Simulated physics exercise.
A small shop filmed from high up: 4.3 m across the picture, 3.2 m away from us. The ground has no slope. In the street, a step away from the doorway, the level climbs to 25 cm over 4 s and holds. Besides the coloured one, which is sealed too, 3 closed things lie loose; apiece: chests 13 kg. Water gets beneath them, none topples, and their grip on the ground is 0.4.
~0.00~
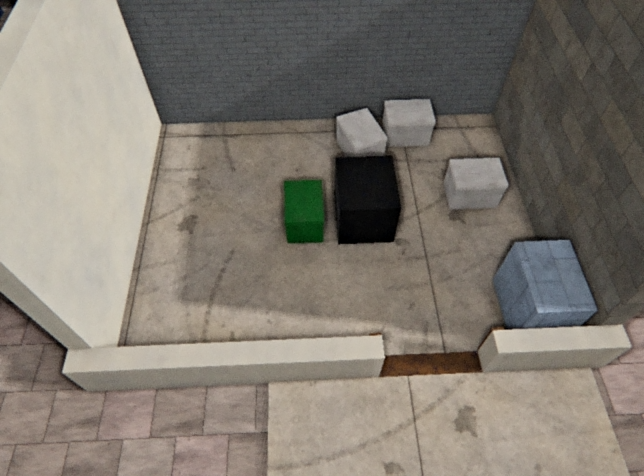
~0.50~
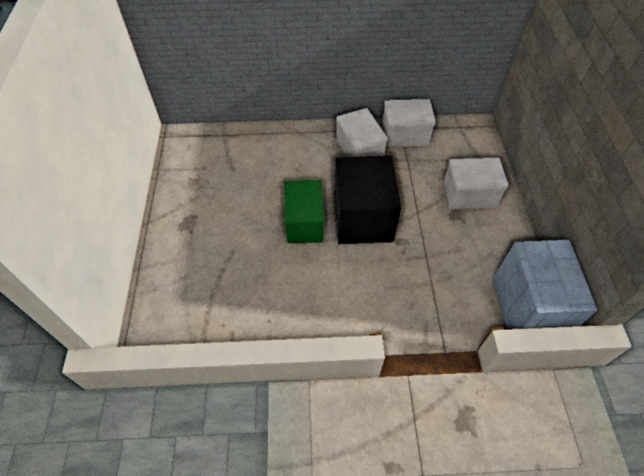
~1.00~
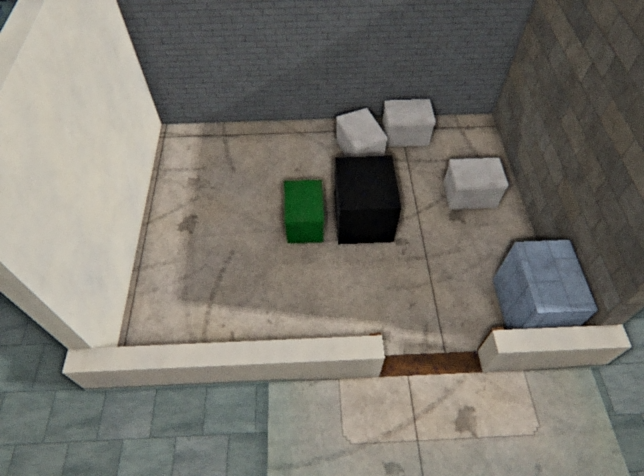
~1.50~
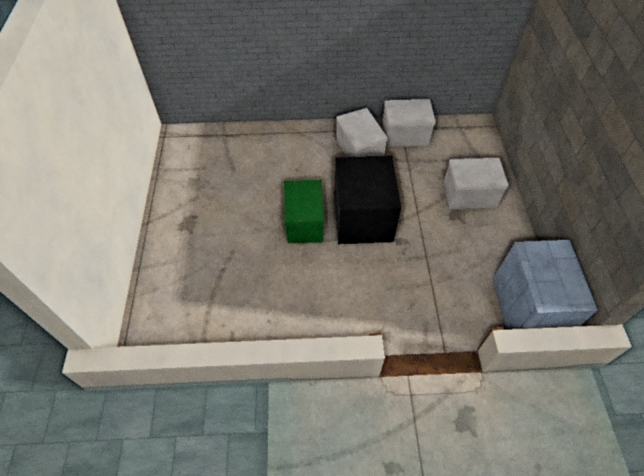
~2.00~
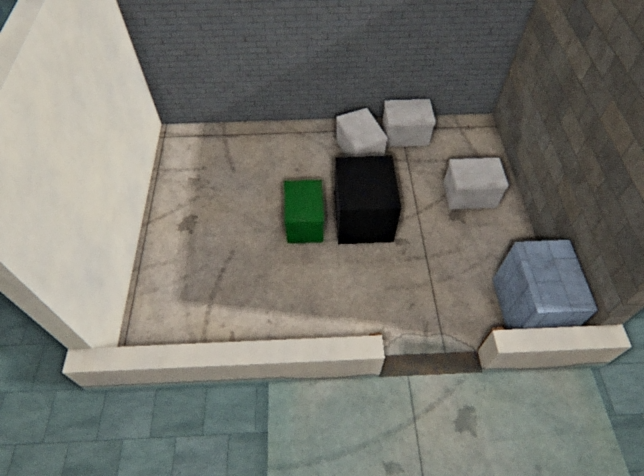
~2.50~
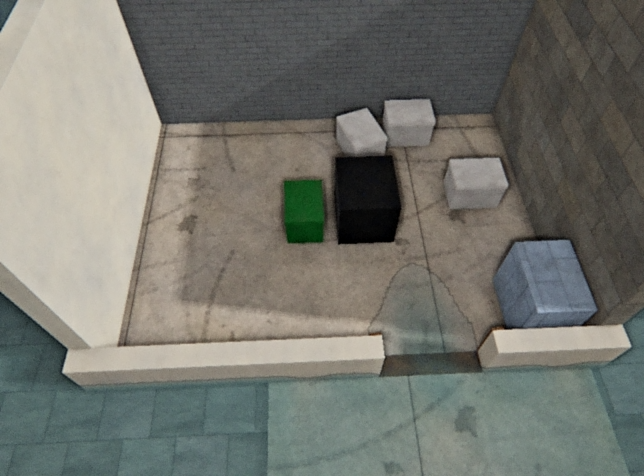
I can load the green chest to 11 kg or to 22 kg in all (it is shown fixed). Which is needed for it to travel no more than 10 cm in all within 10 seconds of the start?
For it, only the larger load is enough.
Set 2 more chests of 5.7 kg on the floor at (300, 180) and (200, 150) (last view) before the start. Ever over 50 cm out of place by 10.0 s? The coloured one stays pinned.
In that order: Past it, short of it.
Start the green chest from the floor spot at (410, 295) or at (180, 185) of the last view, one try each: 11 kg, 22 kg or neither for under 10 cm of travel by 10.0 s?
In that order: Neither is enough; neither is enough.
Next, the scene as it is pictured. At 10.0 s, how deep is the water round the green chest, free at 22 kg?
Roughly 6 cm.
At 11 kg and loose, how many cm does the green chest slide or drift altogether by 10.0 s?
Some 120 cm in all.
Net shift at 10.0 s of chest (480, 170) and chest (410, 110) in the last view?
In that order: 250 cm, 250 cm.
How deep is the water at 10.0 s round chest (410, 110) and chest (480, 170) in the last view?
Roughly 15 and 8 cm.
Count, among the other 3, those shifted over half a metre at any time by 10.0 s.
That makes 3.
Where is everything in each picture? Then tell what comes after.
The green chest at (304, 200) rests on the ground; 0.0 m2 under water; 0 of 4 have shifted, in the first picture.
The green chest at (304, 200), on the bottom; 0.0 m2 under water; 0 of 4 have shifted, in the second picture.
The green chest at (304, 200) rests on the ground; water covers 0.0 m2; 0 of 4 have shifted, in the third picture.
The green chest at (304, 200), on the bottom; 0.0 m2 under water; 0 of 4 have shifted, in the fourth picture.
The green chest at (304, 200) rests on the ground; 0.1 m2 under water; 0 of 4 have shifted, in the fifth picture.
The green chest at (304, 200), on the bottom; water covers 0.6 m2; 0 of 4 have shifted, in the sixth picture.
After 3.5 s the green chest would be 0 cm from its start with 11 kg and 0 cm from its start with 22 kg; 1 cm of water round it then.
After 4.5 s the green chest would be 4 cm from its start with 11 kg and 0 cm from its start with 22 kg; 3 cm of water round it then.
After 7.0 s the green chest would be 27 cm from its start with 11 kg and 0 cm from its start with 22 kg; 4 cm of water round it then.
After 10.0 s the green chest would be 86 cm from its start with 11 kg and 2 cm from its start with 22 kg; 6 cm of water round it then.
